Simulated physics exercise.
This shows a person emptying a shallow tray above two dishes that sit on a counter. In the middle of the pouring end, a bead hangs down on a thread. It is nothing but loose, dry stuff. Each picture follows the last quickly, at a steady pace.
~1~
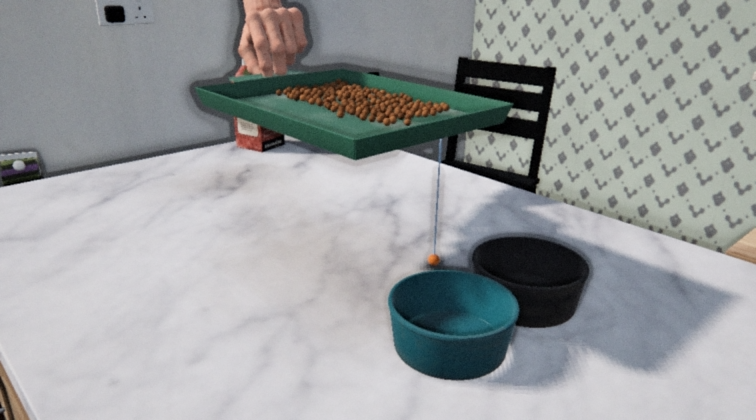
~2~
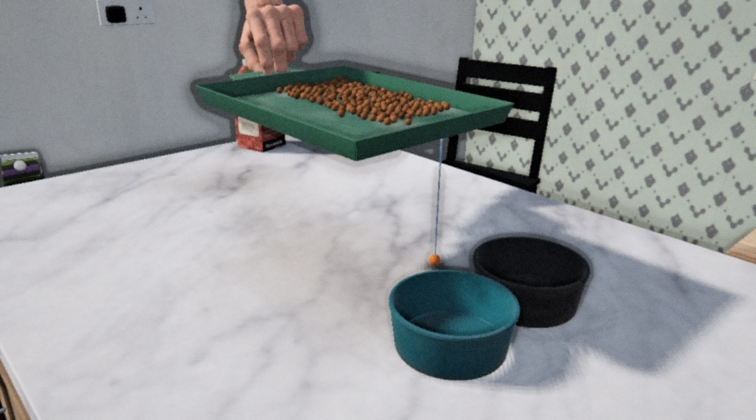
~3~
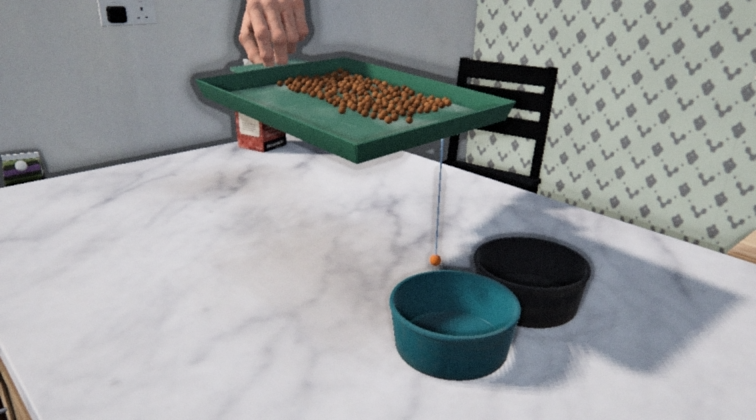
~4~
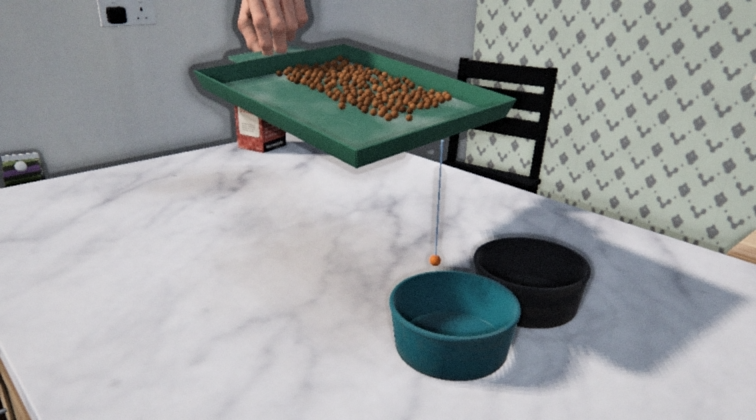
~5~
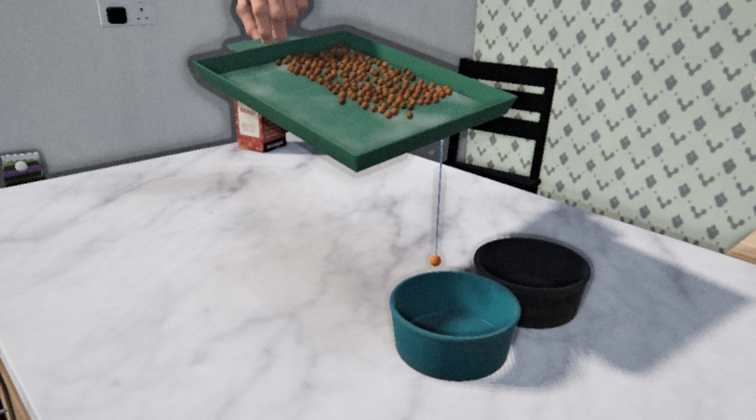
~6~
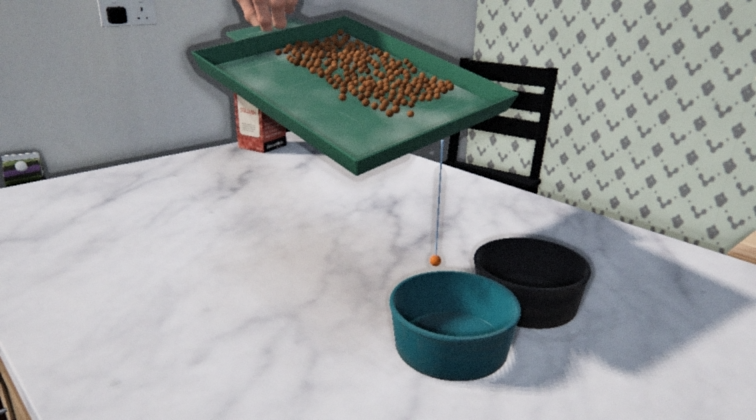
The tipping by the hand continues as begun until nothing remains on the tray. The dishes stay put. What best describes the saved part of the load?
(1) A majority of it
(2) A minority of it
A minority of it.
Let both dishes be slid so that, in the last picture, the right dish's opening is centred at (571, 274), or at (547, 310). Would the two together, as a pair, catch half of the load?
Short of half, then short of half.
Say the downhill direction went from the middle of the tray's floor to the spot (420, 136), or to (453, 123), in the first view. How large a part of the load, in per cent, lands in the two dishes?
In turn some 90 and 90 per cent.
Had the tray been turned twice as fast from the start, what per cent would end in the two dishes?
That works out at roughly 0 per cent.
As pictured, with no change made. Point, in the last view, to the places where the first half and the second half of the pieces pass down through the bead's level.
First near (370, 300), later near (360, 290).
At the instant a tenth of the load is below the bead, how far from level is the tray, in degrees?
At roughly 55°.
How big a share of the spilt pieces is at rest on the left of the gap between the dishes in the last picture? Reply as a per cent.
Looks to be around 100 per cent of the spill.
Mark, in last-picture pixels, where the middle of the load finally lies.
Centre at rest: Close to (352, 374).
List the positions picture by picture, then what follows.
The first picture shows corners of the pouring end at (355, 137) and (505, 103), level; middle of the load at (359, 101), cereal balls; left dish at (502, 346); right dish at (576, 298); bead on its thread at (434, 260).
The second picture shows corners of the pouring end at (356, 138) and (506, 103), level; middle of the load at (360, 99).
The third picture shows corners of the pouring end at (357, 141) and (507, 101), tipped barely, lowest at the left corner; middle of the load at (360, 94).
The fourth picture shows corners of the pouring end at (357, 146) and (508, 98), tipped a little, lowest at the left corner; middle of the load at (360, 86).
The fifth picture shows corners of the pouring end at (357, 151) and (509, 96), tipped a little, lowest at the left corner; middle of the load at (361, 78).
The sixth picture shows corners of the pouring end at (357, 155) and (510, 93), tipped a little, lowest at the left corner; middle of the load at (361, 71); left dish at (503, 347); right dish at (578, 299).
Soon after the last picture, tray tipped steeply; about two thirds on the tray; a stray few in the left dish; about a quarter outside both; a small part in the air.
A little later, tray tipped right over; a small part on the tray; a stray few in the left dish; about two thirds outside both; about a quarter in the air.
Later still, tray tipped past a quarter turn; a stray few in the left dish; nearly all outside both.
At rest, tray tipped past a quarter turn; a stray few in the left dish; none in the right dish; nearly all outside both.
